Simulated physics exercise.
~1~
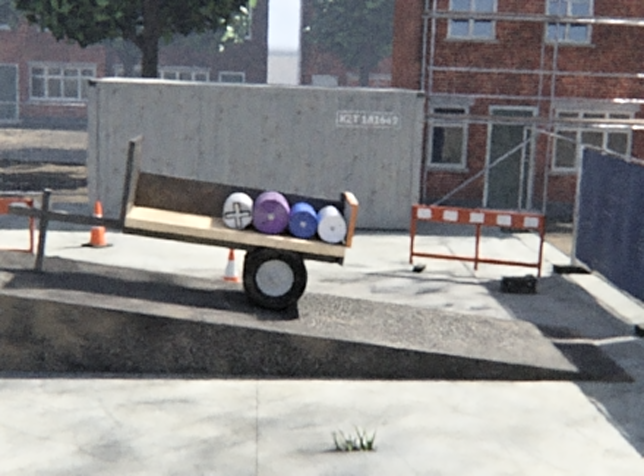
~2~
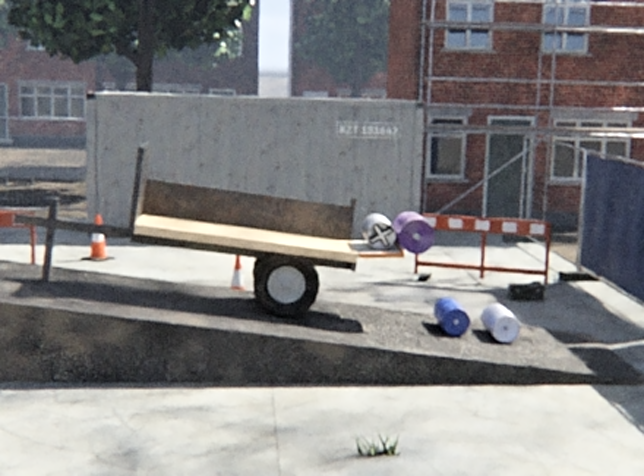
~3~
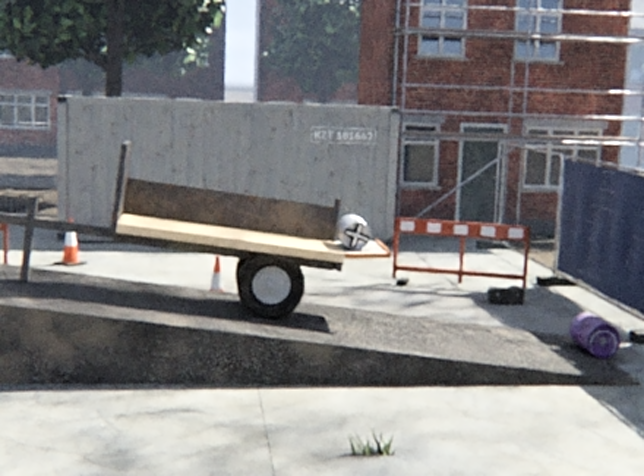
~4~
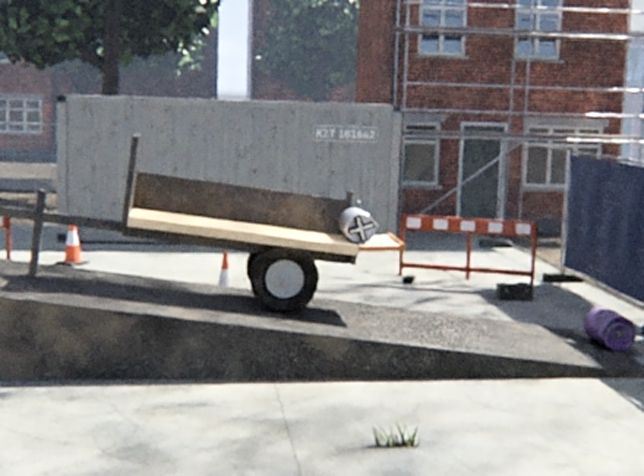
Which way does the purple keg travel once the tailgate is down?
The purple keg moves to the right, rolling off the trailer and onto the ground.
